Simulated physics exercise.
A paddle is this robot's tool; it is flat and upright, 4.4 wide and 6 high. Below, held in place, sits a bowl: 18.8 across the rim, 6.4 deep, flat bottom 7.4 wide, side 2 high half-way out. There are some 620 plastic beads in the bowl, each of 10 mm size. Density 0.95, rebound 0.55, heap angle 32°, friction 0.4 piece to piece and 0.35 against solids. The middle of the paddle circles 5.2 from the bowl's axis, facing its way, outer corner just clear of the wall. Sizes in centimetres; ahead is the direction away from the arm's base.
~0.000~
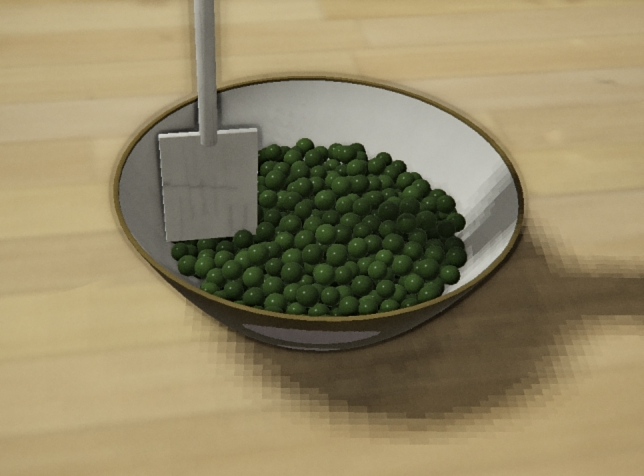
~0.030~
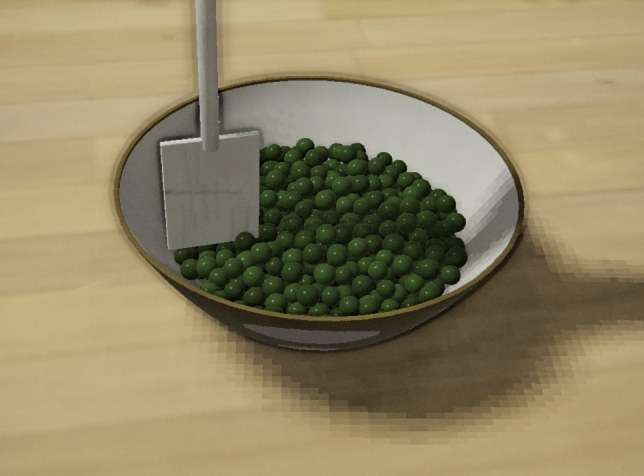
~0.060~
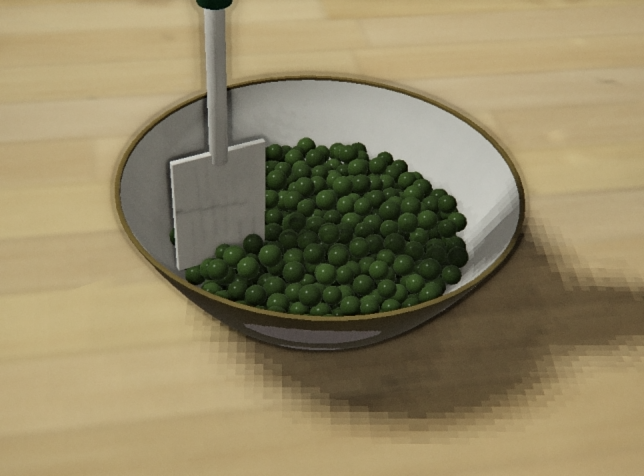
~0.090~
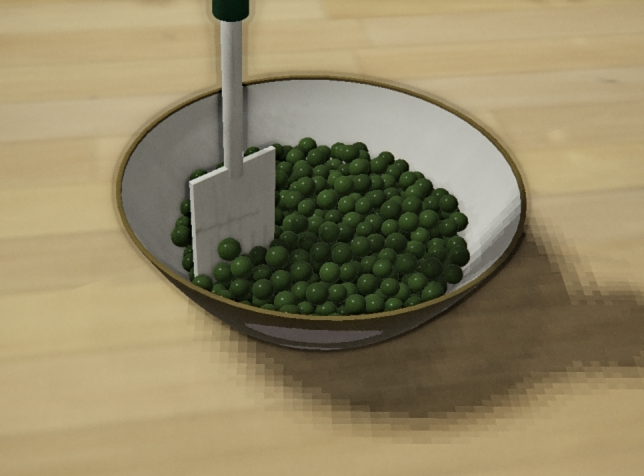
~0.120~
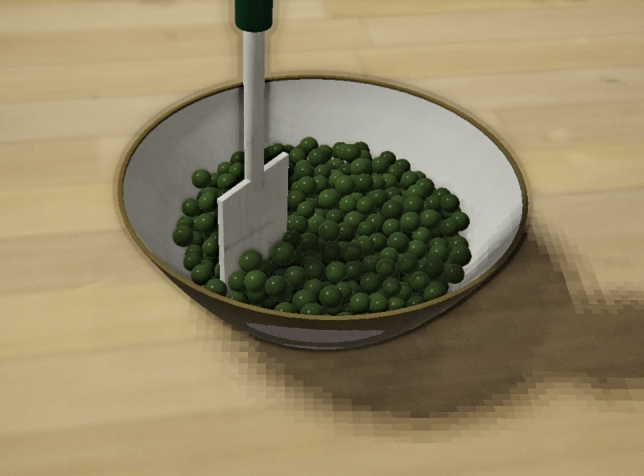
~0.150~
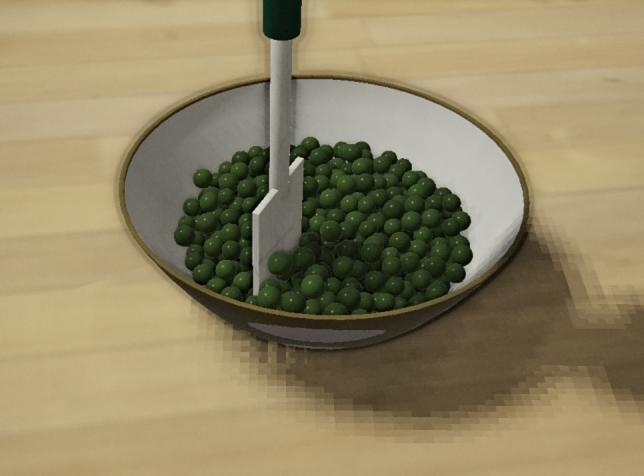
At first, a flat metal paddle stands at the left side of a wide bowl of green beads on a wooden surface, barely shifting. It then sweeps toward the front and right through the beads, turning nearly edge-on as its dark green handle comes into view, while the bowl stays in place.
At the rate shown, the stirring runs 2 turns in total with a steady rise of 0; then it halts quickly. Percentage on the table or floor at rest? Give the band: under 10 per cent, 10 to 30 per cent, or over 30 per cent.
Band: 10 to 30 per cent.
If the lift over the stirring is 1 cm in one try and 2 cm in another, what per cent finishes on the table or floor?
I'd say some 10 per cent, and some 5 per cent.
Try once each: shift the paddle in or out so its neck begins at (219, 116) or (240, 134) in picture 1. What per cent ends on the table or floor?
20 and 15 %.
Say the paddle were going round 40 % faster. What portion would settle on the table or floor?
That would be some 25 percent.
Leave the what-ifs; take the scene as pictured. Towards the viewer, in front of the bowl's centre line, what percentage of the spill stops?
Close to 40 percent, I reckon.
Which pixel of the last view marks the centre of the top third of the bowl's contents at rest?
Somewhere close to (270, 251).
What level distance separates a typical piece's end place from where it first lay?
Roughly 4 cm, measured level.
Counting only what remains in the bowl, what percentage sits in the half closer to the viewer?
About 55 %.
After 0.76 s, 318° round, highest piece 8 above the table; 583 in the bowl, 28 on the table or floor, 6 in flight or on the tool.
After 1.36 s, 220° round, highest piece 8 above the table; 535 in the bowl, 76 on the table or floor, 6 in flight or on the tool.
After 1.87 s, 0° round, highest piece 6 above the table; 506 in the bowl, 111 on the table or floor.
After 2.57 s, 0° round, highest piece 6 above the table; 506 in the bowl, 111 on the table or floor.
At rest, 506 in the bowl, 111 on the table or floor. That is 18 % on the table or floor.
